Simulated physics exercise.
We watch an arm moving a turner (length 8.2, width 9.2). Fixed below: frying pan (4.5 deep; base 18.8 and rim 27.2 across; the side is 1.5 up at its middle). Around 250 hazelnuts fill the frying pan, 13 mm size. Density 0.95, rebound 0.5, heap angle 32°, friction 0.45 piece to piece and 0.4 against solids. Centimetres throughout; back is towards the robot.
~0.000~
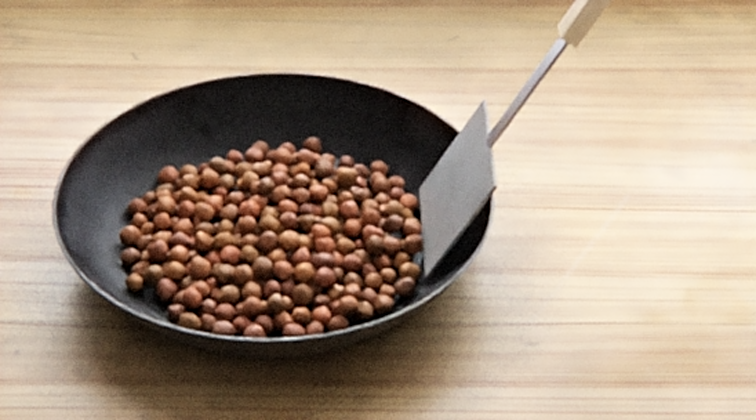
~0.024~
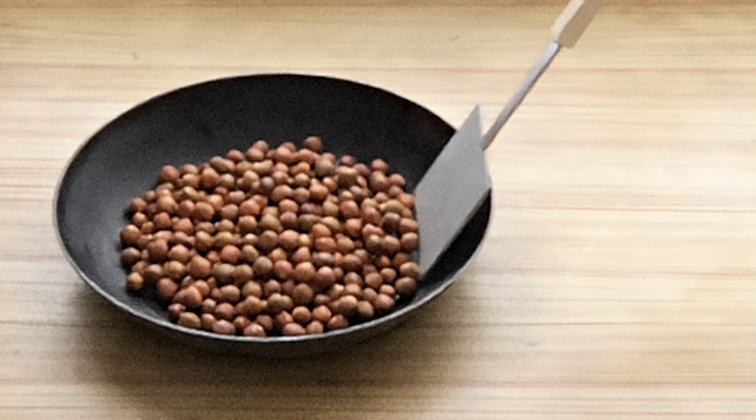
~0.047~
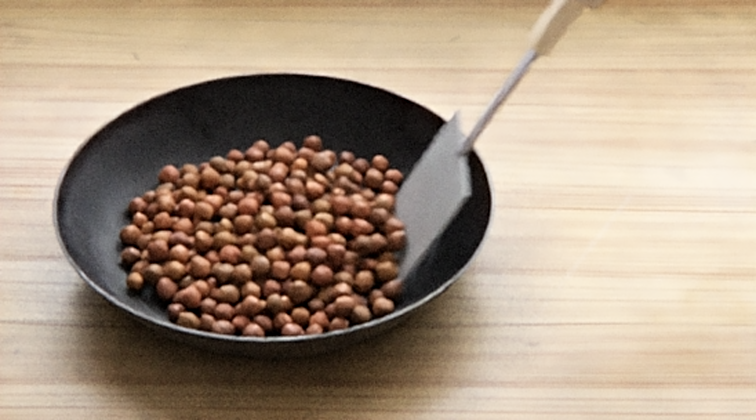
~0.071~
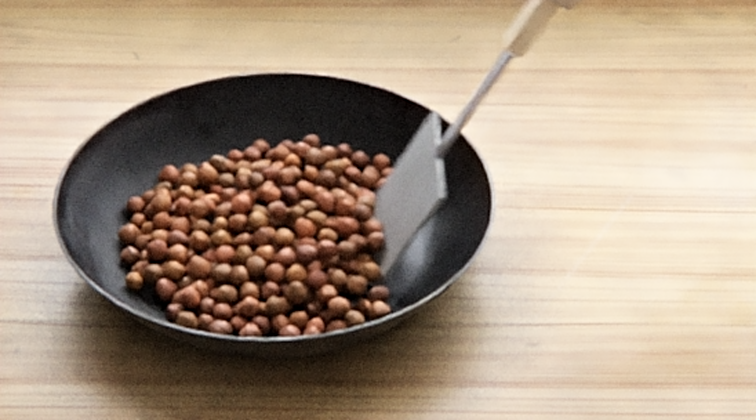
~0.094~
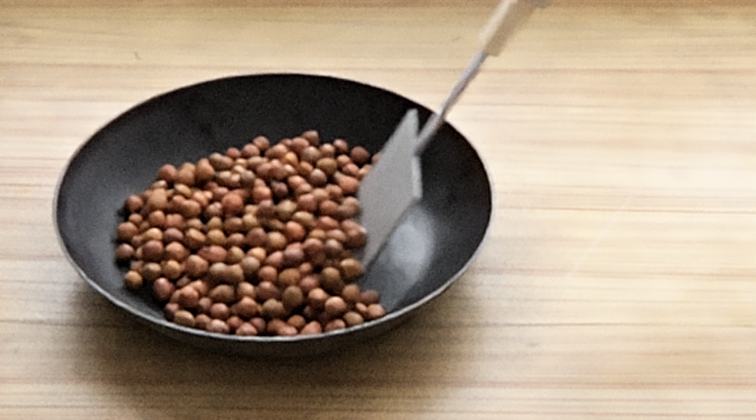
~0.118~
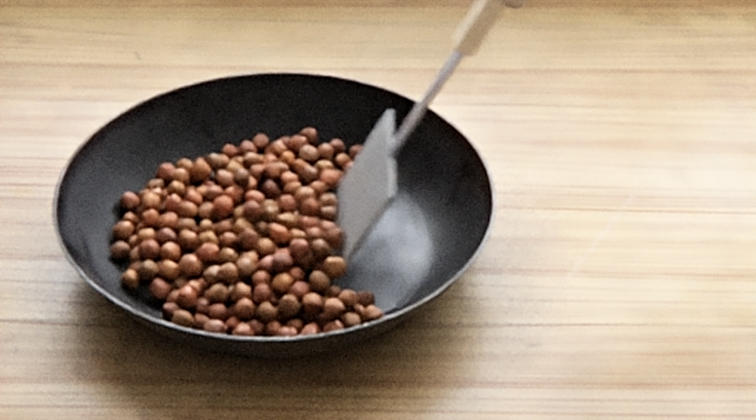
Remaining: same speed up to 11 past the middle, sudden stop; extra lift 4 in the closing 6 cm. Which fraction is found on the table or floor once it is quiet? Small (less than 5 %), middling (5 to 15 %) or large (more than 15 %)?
Answer: Large; more than 15 % of the hazelnuts finish on the table or floor.
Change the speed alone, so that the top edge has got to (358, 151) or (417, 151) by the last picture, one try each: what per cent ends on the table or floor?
About 30 and 25 per cent.
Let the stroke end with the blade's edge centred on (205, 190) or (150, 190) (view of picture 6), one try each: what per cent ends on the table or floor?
Some 0 and 5 per cent.
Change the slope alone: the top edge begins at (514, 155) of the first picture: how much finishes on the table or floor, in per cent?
Some 25 per cent.
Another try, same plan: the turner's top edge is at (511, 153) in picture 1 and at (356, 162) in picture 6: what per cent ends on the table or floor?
About 30 per cent.
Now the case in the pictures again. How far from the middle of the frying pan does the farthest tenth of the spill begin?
Roughly 45 cm.
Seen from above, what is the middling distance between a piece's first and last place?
About 5 cm.
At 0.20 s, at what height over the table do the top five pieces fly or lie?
Roughly 4 cm.
After 0.20 s, sloping 62°, highest piece 4 above the table; 250 in the frying pan.
After 0.28 s, sloping 62°, highest piece 5 above the table; 250 in the frying pan.
After 0.53 s, sloping 62°, highest piece 9 above the table; 182 in the frying pan, 51 on the table or floor, 17 on the blade or in flight.
After 1.58 s, sloping 62°, highest piece 3 above the table; 182 in the frying pan, 68 on the table or floor.
In the end, 182 in the frying pan, 68 on the table or floor. That is 27 % on the table or floor.
